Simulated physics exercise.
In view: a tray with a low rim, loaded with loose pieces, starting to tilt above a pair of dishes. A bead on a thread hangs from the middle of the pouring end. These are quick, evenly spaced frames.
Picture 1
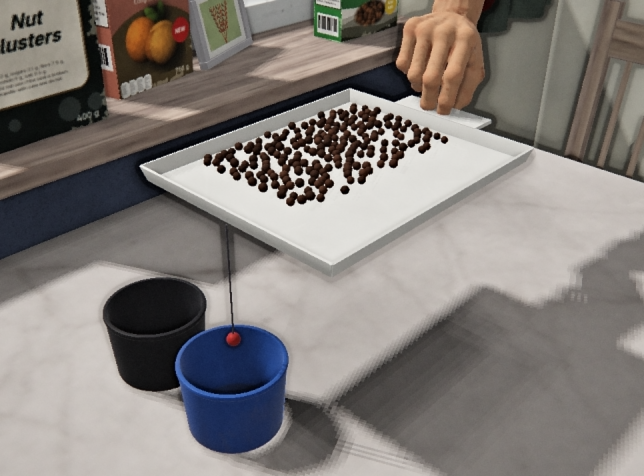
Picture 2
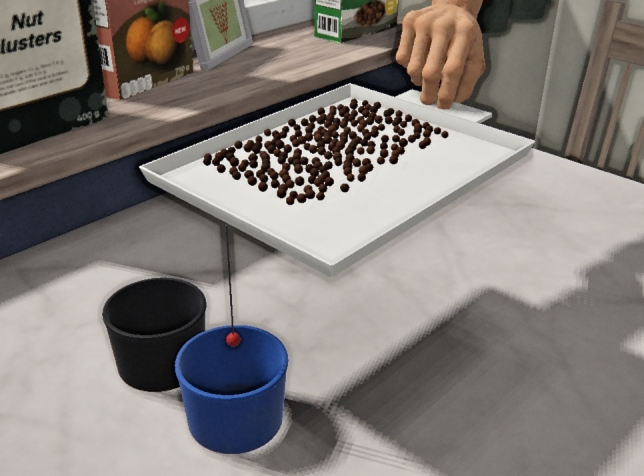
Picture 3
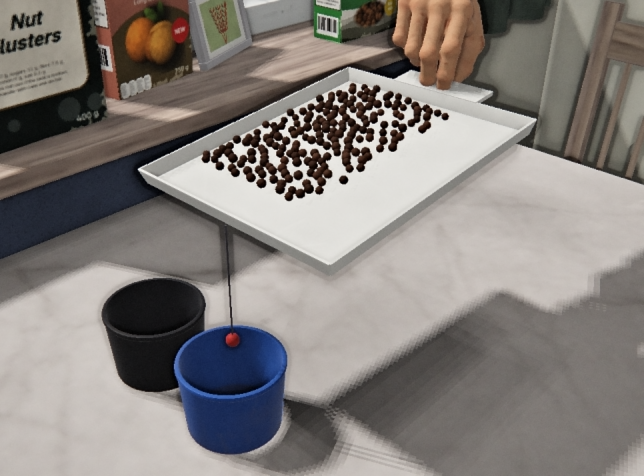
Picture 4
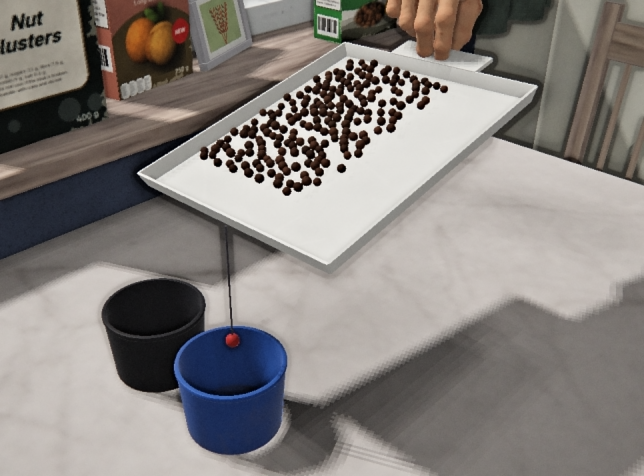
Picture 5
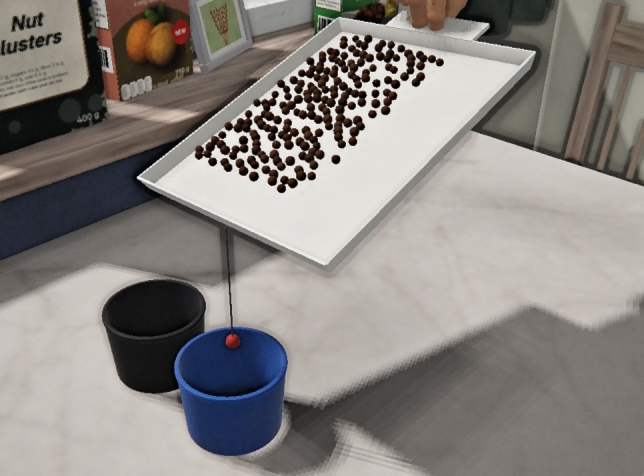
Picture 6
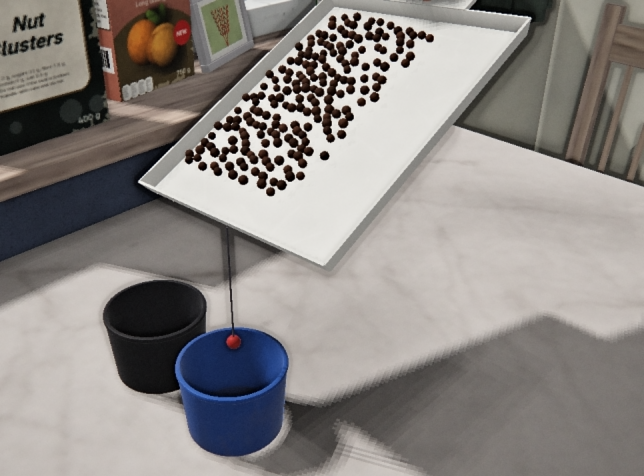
White tray of small dark brown balls tilting steeply as a hand raises its far end above black and blue cups.
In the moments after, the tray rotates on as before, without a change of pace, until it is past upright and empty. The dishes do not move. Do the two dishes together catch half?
Caught overall: Under half.
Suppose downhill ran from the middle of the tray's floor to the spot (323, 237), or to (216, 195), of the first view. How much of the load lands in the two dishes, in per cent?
About 0 and 60 per cent.
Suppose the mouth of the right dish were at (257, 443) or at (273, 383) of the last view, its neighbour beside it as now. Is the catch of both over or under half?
At the first place the smaller part, at the second under half.
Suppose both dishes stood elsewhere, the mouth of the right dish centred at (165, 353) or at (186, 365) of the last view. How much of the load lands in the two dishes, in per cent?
First some 60, then 60 per cent.
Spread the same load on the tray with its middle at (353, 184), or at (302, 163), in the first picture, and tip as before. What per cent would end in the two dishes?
Near 40 % and 50 %.
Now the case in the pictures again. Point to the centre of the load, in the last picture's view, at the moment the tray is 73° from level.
Close to (149, 237).
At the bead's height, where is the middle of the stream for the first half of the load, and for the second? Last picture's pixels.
At about (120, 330), then at (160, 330).
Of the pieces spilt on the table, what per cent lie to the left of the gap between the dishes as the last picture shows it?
Some 100 per cent.
Shortly afterwards, tray tipped steeply; near a third on the tray; only a few in the left dish; only a few outside both; near two thirds in the air.
Next, tray tipped past a quarter turn; a little in the right dish; near a quarter in the left dish; near two thirds outside both; a little in the air.
Some moments later, tray tipped past a quarter turn; a little in the right dish; near a quarter in the left dish; near two thirds outside both.
In the end, tray tipped past a quarter turn; a little in the right dish; near a quarter in the left dish; near two thirds outside both.
